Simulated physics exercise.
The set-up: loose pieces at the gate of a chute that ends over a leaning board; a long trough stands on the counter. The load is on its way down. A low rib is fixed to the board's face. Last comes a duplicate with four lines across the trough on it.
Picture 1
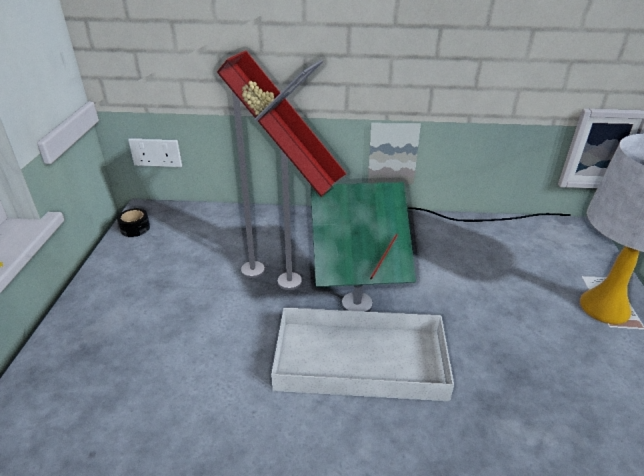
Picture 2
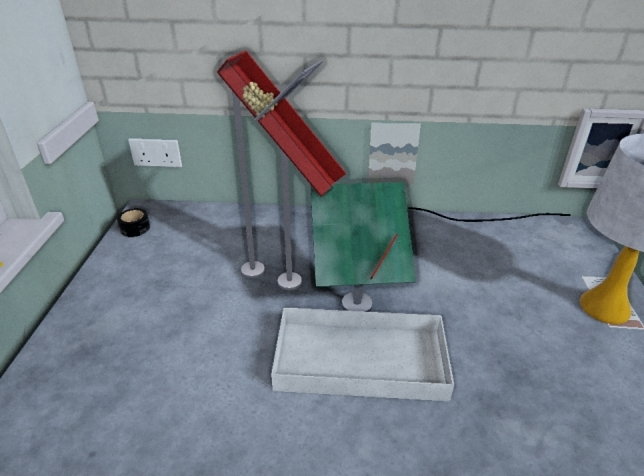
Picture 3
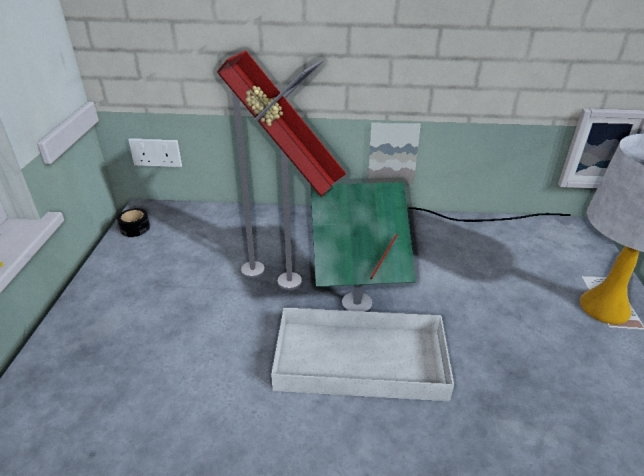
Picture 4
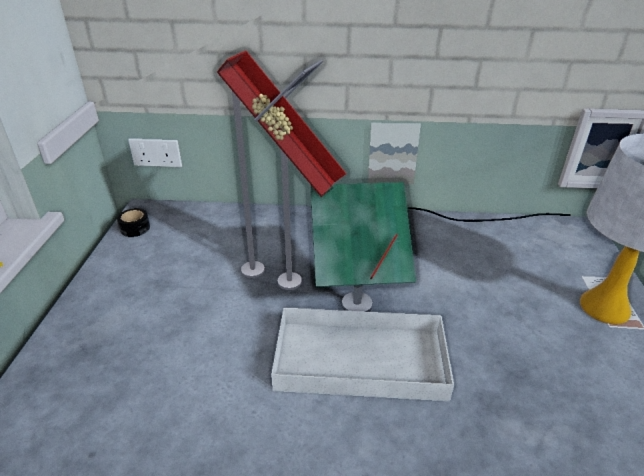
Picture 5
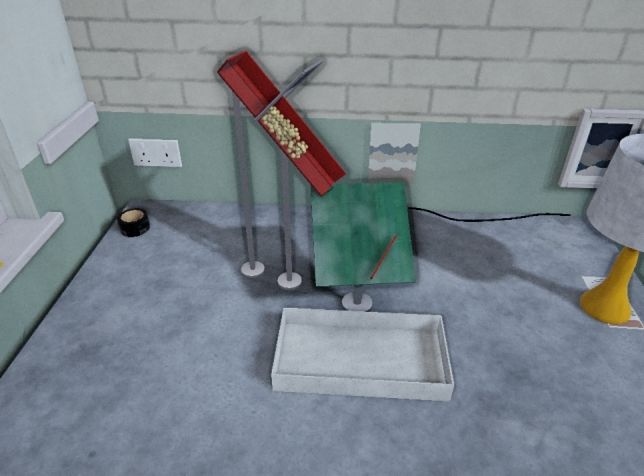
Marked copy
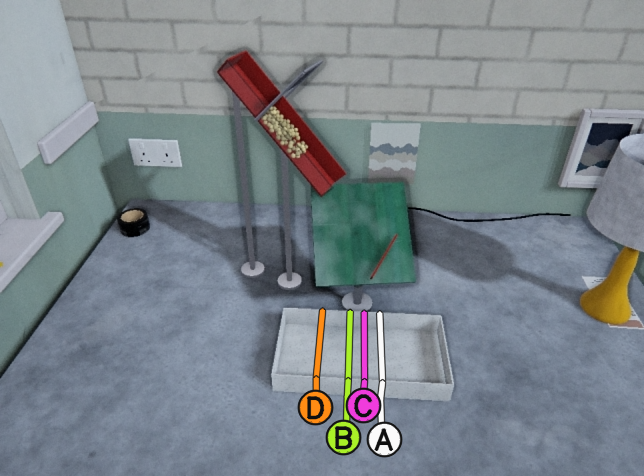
A grey counter against a green wall with pale brick above is seen from slightly overhead by a still camera, with a yellow-based lamp at right and a small black pot at left. A red chute on grey posts slopes down rightward over a leaning green board, behind a long, empty whitish trough. Pale beans high in the chute slide slowly past the grey gate, spreading out as they move down it.
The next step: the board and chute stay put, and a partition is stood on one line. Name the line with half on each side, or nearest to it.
The answer is line B.
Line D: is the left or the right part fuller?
More lands on the right.
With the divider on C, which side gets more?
More lands on the left.
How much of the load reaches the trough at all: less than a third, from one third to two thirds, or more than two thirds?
It is more than two thirds.
On the marked copy, line A crosses the front rim at (382, 381); line B crosses the front rim at (348, 379); line C crosses the front rim at (364, 380); line D crosses the front rim at (316, 377).
If A is chosen, of what is caught, nearly all on the left of the divider, a small part on the right.
If B is chosen, of what is caught, about half on the left of the divider, about half on the right.
If C is chosen, of what is caught, most on the left of the divider, a small part on the right.
If D is chosen, of what is caught, a stray few on the left of the divider, nearly all on the right.
